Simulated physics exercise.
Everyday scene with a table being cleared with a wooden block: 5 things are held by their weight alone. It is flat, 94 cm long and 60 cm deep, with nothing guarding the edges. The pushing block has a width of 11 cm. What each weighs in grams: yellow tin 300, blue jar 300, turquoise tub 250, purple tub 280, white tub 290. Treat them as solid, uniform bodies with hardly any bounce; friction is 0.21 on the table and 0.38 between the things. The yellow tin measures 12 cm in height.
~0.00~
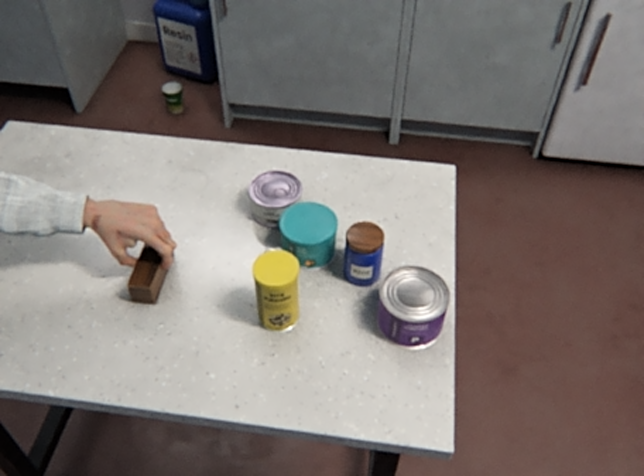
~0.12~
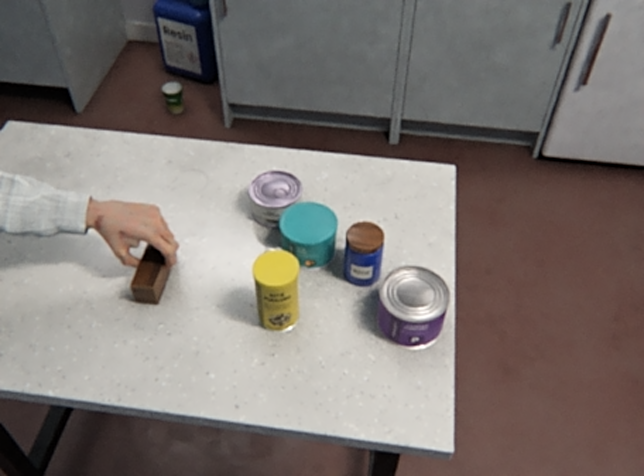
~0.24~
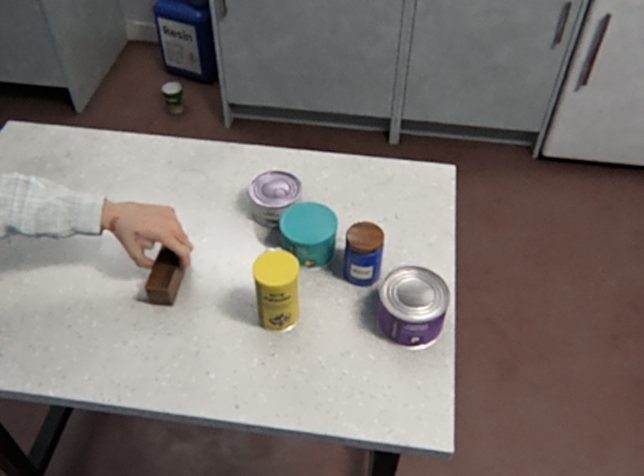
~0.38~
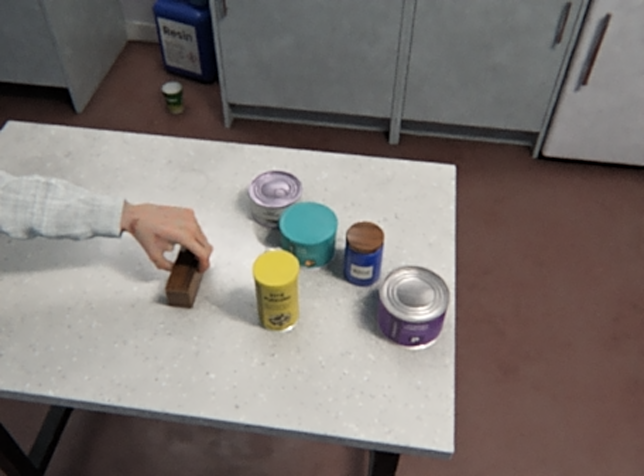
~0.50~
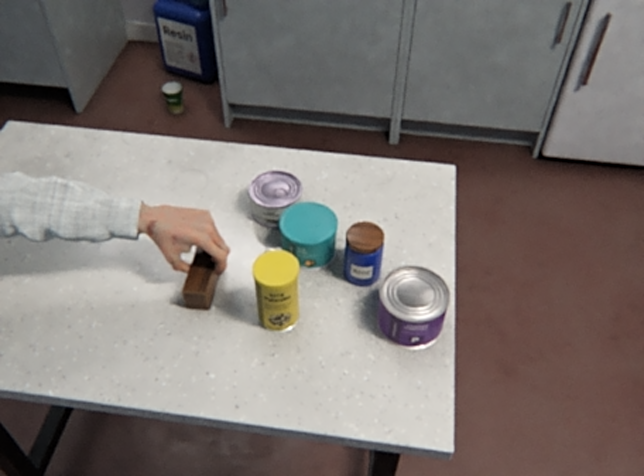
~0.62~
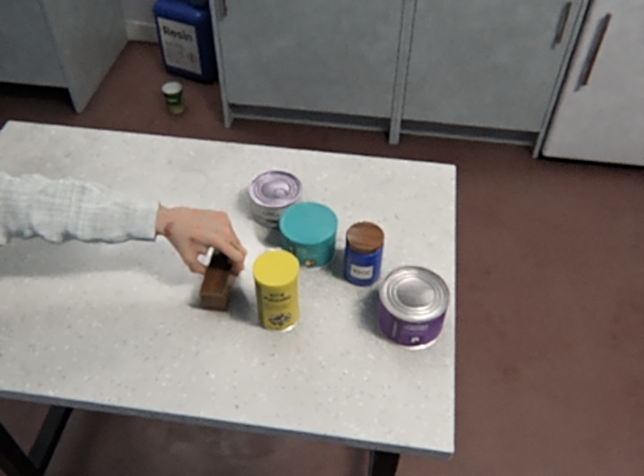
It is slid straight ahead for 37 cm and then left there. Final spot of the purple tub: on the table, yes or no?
No.
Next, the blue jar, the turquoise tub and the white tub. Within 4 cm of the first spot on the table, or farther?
In short, the blue jar leaves its position, the turquoise tub stays close to home, the white tub stays close to home.
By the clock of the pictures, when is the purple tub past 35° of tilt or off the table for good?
Near 1.7 s on the clock.
By 1.52 s, 32 cm of push; purple tub 3 cm from its spot near (435, 307); yellow tin 16 cm from its spot; blue jar 3 cm from its spot.
By 2.02 s, 37 cm of push; purple tub now off the table; yellow tin 20 cm from its spot; blue jar 8 cm from its spot.
When it is over (2.4 s), off the table, purple tub; not toppled but over 4 cm from the start, yellow tin and blue jar; the other 2 within 4 cm of the start.
